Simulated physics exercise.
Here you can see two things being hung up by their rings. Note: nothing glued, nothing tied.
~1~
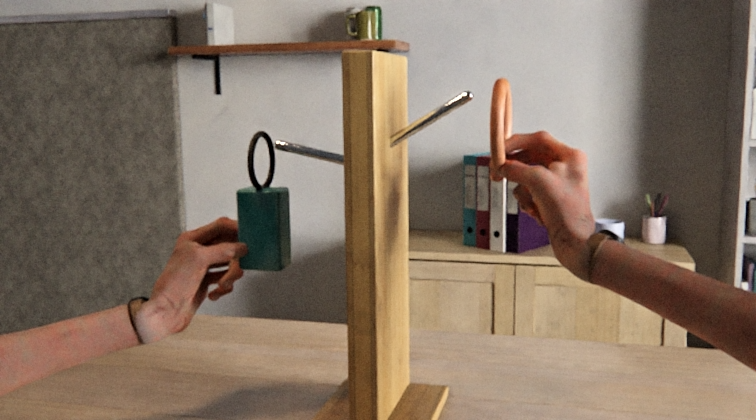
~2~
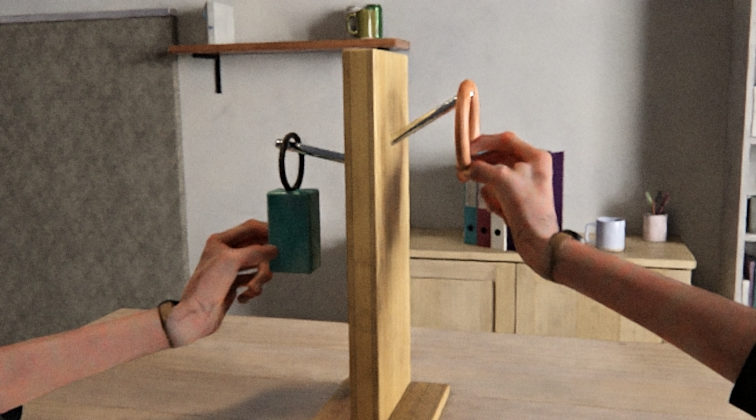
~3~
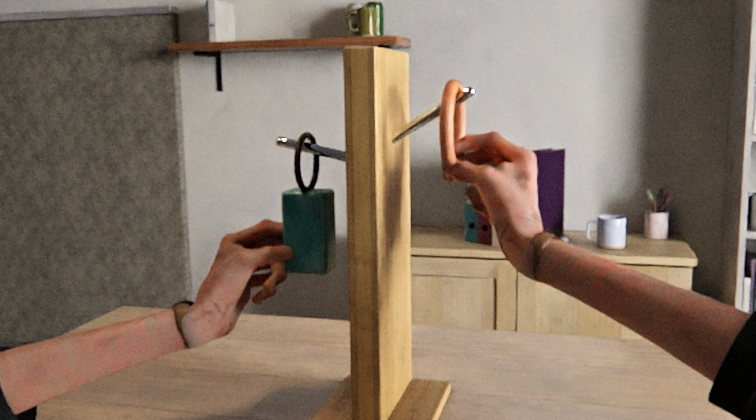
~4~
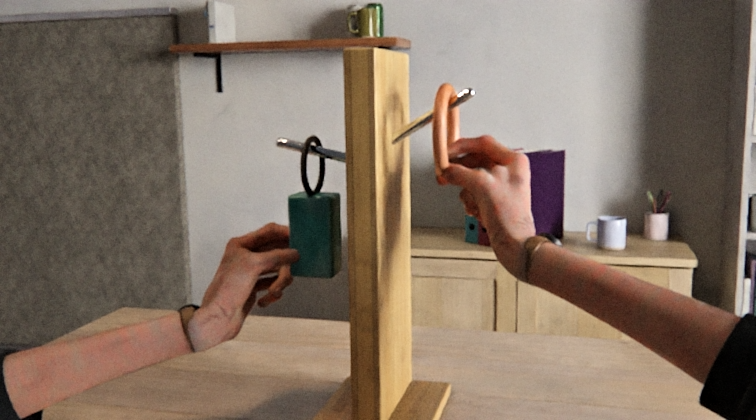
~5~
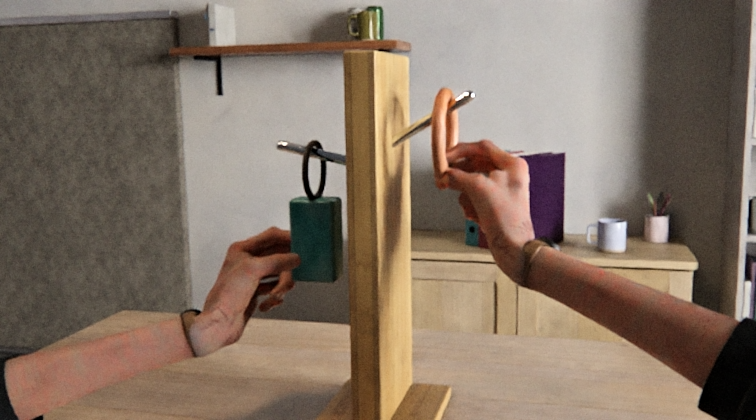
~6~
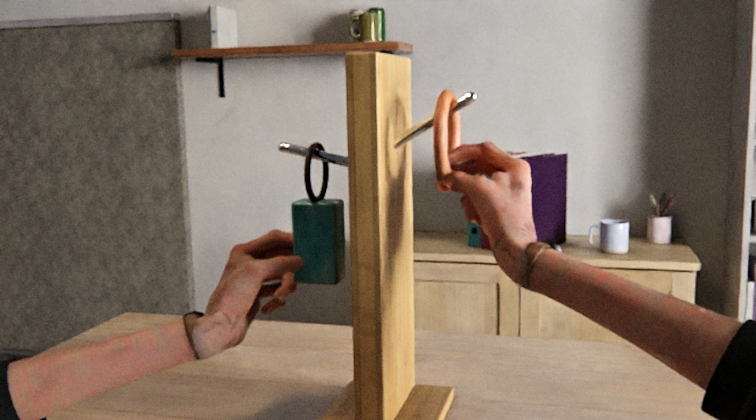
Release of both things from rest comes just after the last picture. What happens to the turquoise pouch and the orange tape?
In the end the turquoise pouch is still up, the orange tape is still up.
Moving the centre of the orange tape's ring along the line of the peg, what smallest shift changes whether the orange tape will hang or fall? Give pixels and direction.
A shift of 32 pixels to the right.
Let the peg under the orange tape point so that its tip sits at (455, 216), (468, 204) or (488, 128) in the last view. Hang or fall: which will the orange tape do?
In order: Tumbles; tumbles; stays put.
Then, 0.32 s past the last view, turquoise pouch at rest near (318, 214); orange tape leaning 5° off how it started near (447, 141).
Then, 0.96 s past the last view, turquoise pouch at rest near (319, 214); orange tape at rest near (446, 141).
Finally, the turquoise pouch hangs there, near (320, 214); the orange tape hangs there, near (446, 141).
